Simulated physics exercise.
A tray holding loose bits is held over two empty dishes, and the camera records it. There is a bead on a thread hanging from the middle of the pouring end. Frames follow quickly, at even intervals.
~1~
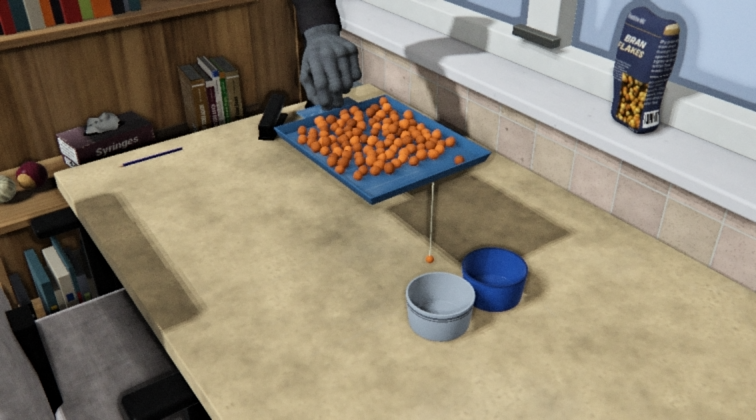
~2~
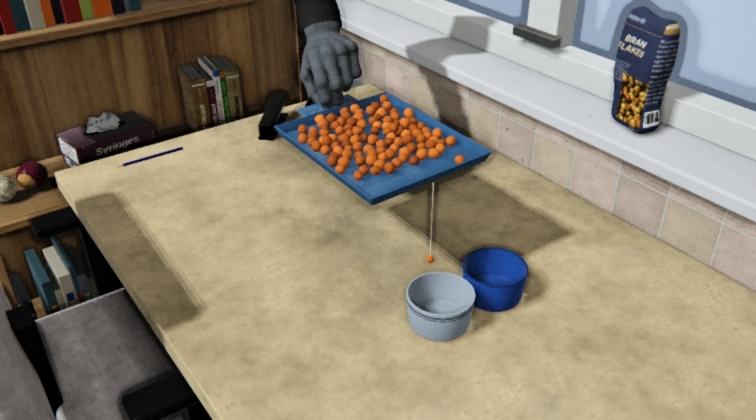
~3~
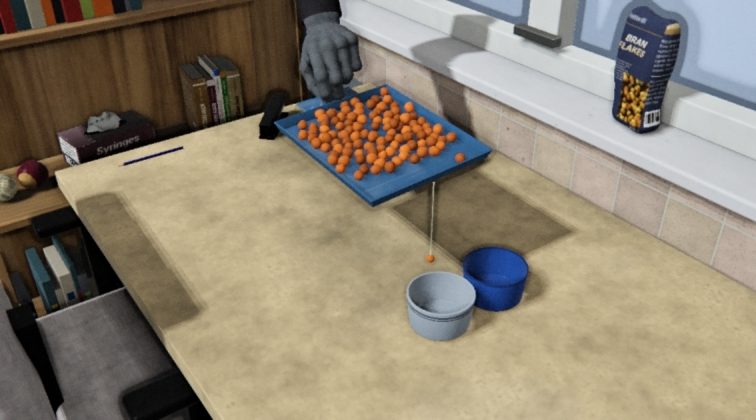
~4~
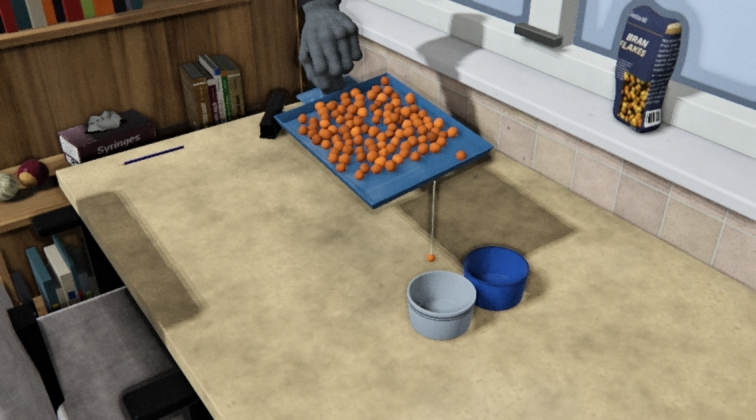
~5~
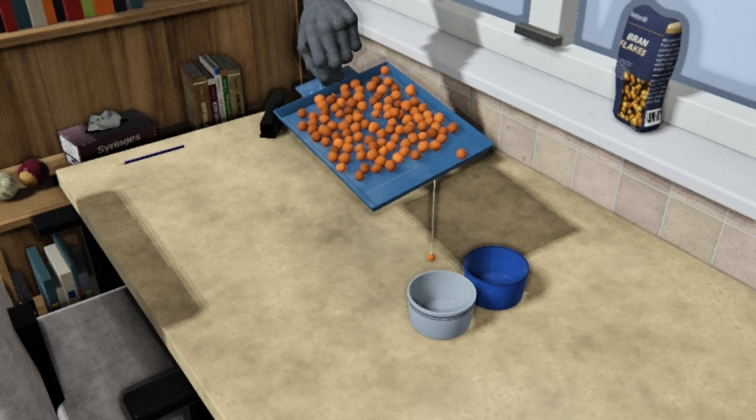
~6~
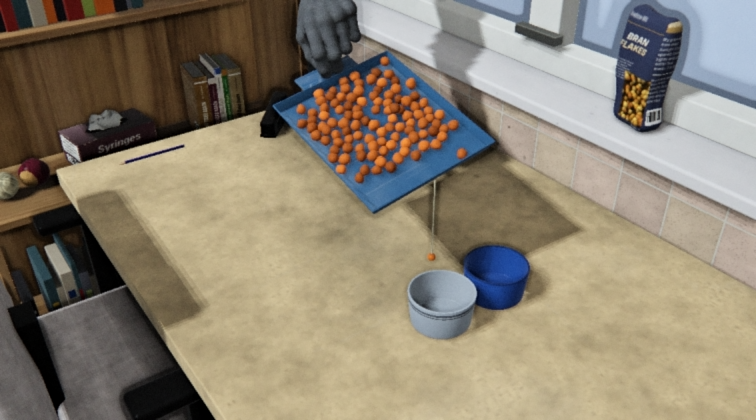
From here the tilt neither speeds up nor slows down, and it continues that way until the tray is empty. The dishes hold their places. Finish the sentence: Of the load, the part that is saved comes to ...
Less than half of it.
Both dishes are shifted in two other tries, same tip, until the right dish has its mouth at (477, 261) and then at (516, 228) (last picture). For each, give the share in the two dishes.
Approximately 30 percent, followed by approximately 0 percent.
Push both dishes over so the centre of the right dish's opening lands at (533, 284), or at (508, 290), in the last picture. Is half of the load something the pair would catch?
A minority, then a minority.
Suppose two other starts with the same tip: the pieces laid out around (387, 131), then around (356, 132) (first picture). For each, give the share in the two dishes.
The first gives 10 %, the second 10 %.
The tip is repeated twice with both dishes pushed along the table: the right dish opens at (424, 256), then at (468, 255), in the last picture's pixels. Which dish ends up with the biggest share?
Trial one goes to the left of the two, trial two to the left of the two.
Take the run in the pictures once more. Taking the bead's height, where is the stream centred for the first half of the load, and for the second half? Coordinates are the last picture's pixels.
I'd say close to (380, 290) at first and close to (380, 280) later on.
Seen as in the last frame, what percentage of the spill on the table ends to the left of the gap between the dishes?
Share on the left: Near 100 %.
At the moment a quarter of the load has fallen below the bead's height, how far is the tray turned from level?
It is at around 70 degrees.
Shortly afterwards, tray tipped steeply; the bulk on the tray; only a few in the left dish; a little outside both; a little in the air.
Next, tray tipped right over; near a quarter in the left dish; the bulk outside both; a little in the air.
Some moments later, tray tipped past a quarter turn; near a quarter in the left dish; the bulk outside both.
In the end, tray tipped past a quarter turn; near a quarter in the left dish; none at all in the right dish; the bulk outside both.
